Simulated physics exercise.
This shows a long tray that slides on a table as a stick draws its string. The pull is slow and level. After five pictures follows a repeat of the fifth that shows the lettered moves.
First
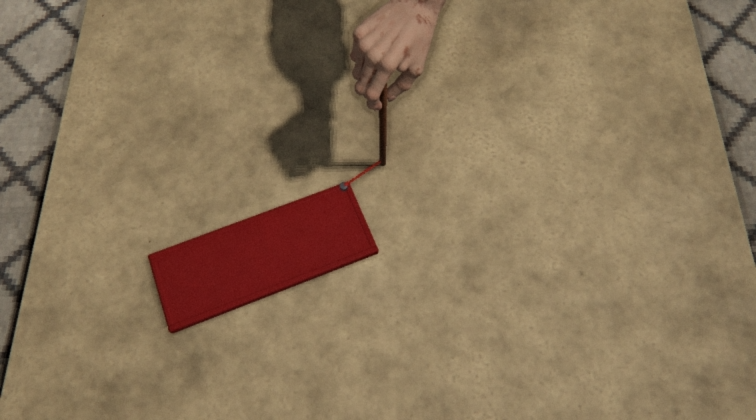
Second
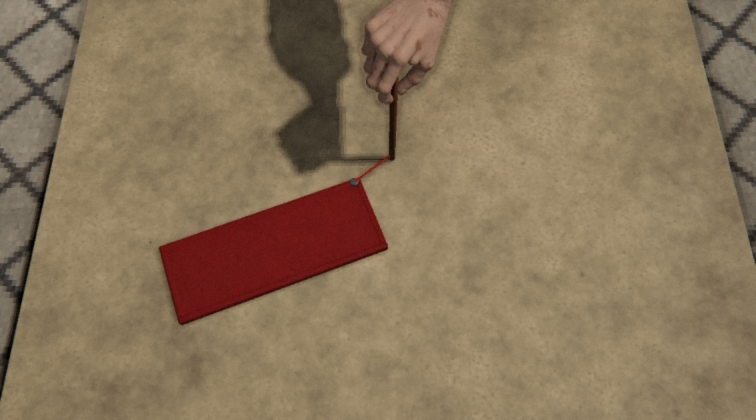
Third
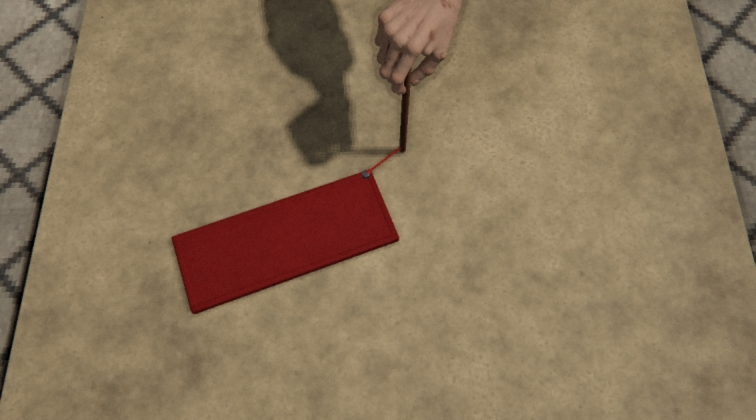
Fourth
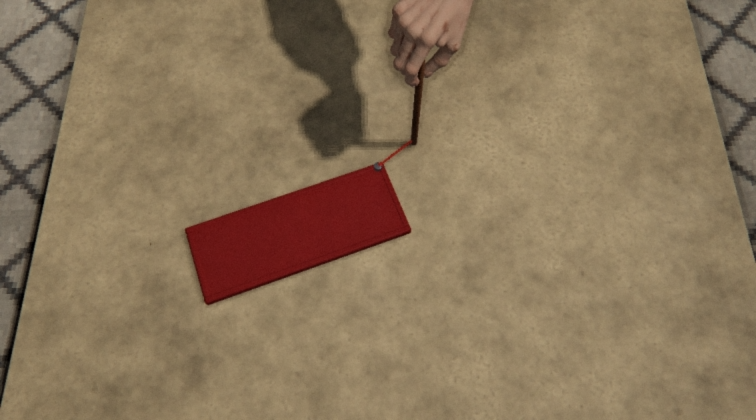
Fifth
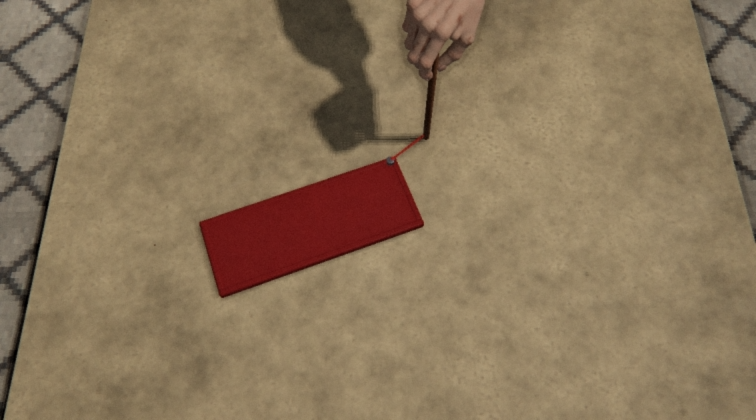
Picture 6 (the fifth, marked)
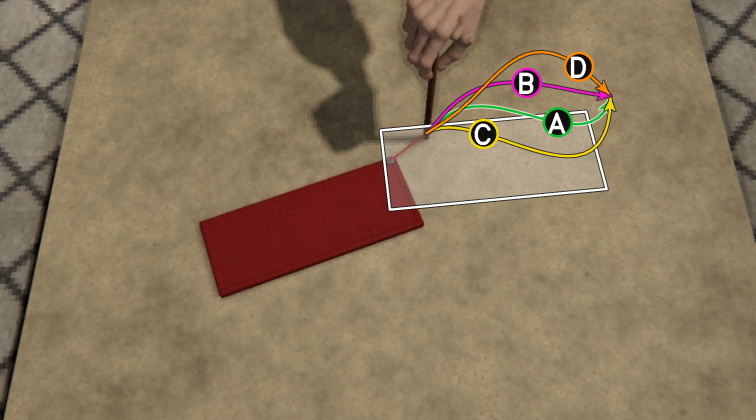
A long red tray slid slowly across a tan table, moving up and to the right, as a hand holding a dark stick drew it along by a short red string tied at its corner.
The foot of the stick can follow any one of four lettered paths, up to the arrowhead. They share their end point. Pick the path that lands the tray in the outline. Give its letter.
With C it lies in the marked place.
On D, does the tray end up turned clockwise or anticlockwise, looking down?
On that path, clockwise.
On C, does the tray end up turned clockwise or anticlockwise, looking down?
On that path, clockwise.
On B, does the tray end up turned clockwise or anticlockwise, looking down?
On that path, clockwise.
On the marked copy, A from (426, 133) via (516, 112) to (609, 100); B from (426, 133) via (502, 83) to (611, 96); C from (426, 133) via (542, 152) to (611, 98); D from (426, 133) via (507, 65) to (609, 94); the outline at (491, 159).
With C. Early on, foot of the stick (508, 143), middle of the tray (371, 193).
Further on, foot of the stick (589, 153), middle of the tray (444, 180).
At the end, foot of the stick (610, 97), middle of the tray (490, 159); it lies in the outline.
As for the rest, A leaves its middle at (482, 146); B leaves its middle at (475, 131); D leaves its middle at (473, 118).
